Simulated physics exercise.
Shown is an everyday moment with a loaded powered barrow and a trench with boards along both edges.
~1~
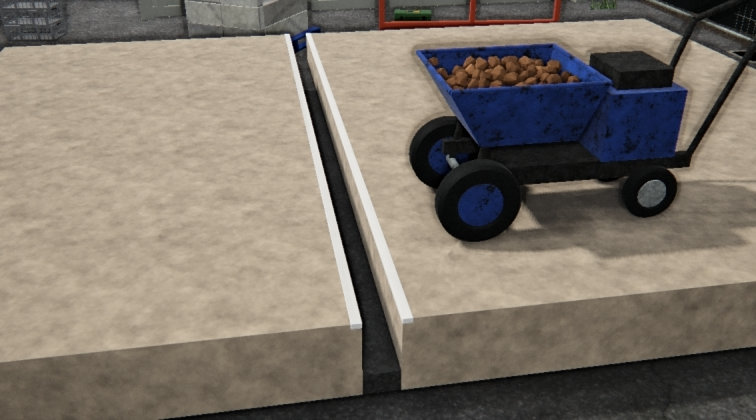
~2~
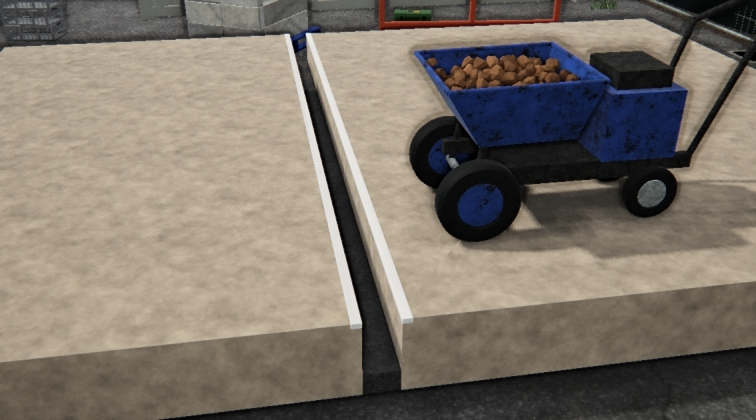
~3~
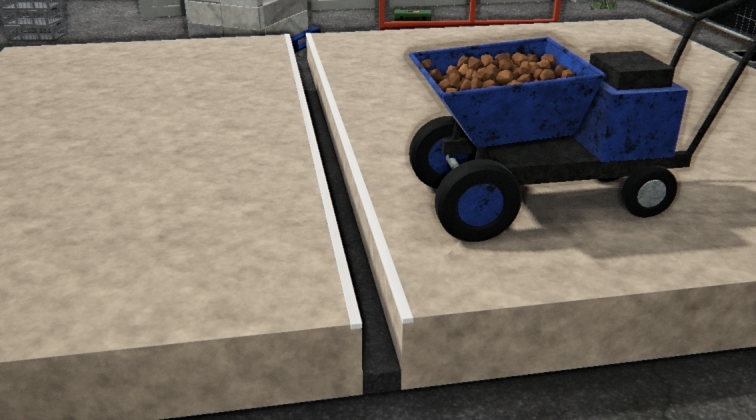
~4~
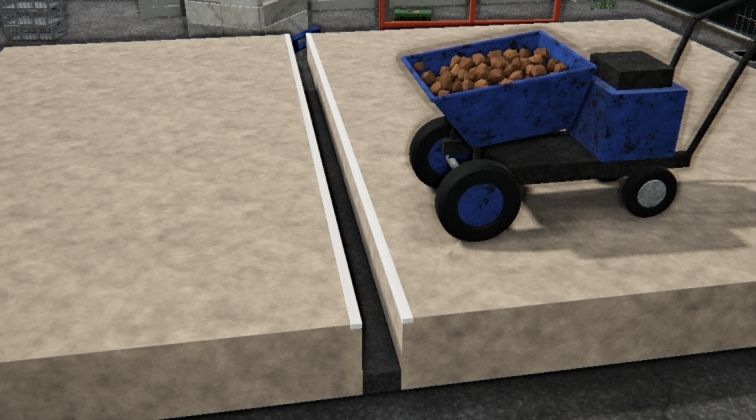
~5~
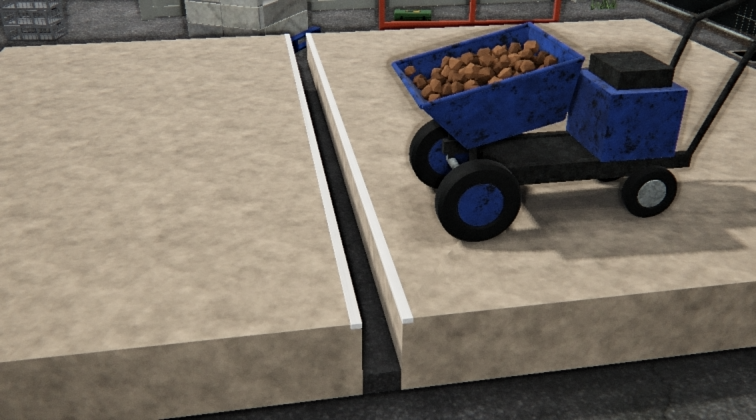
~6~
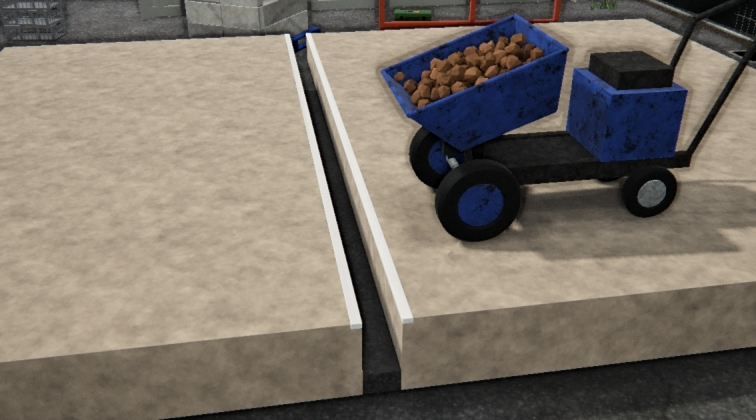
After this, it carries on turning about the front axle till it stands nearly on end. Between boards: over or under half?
Under half.
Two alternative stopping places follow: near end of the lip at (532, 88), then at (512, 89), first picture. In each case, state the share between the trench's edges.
40 %, then 60 %.
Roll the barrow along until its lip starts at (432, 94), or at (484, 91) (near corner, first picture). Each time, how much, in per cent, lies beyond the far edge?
I'd put it at around 70 percent the first time and 20 percent the second.
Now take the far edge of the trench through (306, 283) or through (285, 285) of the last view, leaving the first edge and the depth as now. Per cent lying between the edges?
First one: 90 per cent; second one: 100 per cent.
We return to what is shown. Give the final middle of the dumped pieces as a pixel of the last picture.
Last view, centre at rest - approx. (315, 220).
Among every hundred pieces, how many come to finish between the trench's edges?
Roughly 25 percent.
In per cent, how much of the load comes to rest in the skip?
Roughly 15 per cent.
Just after the last frame, skip tipped steeply; every one in the skip.
A moment on, skip tipped right over; the larger part in the skip; just a few in or heaped over the trench; roughly a quarter beyond it; just a few falling.
Further on, skip tipped right over; roughly a quarter in the skip; about a tenth in or heaped over the trench; roughly half beyond it.
When it is over, skip tipped right over; roughly a quarter in the skip; roughly a quarter in or heaped over the trench; roughly half beyond it.
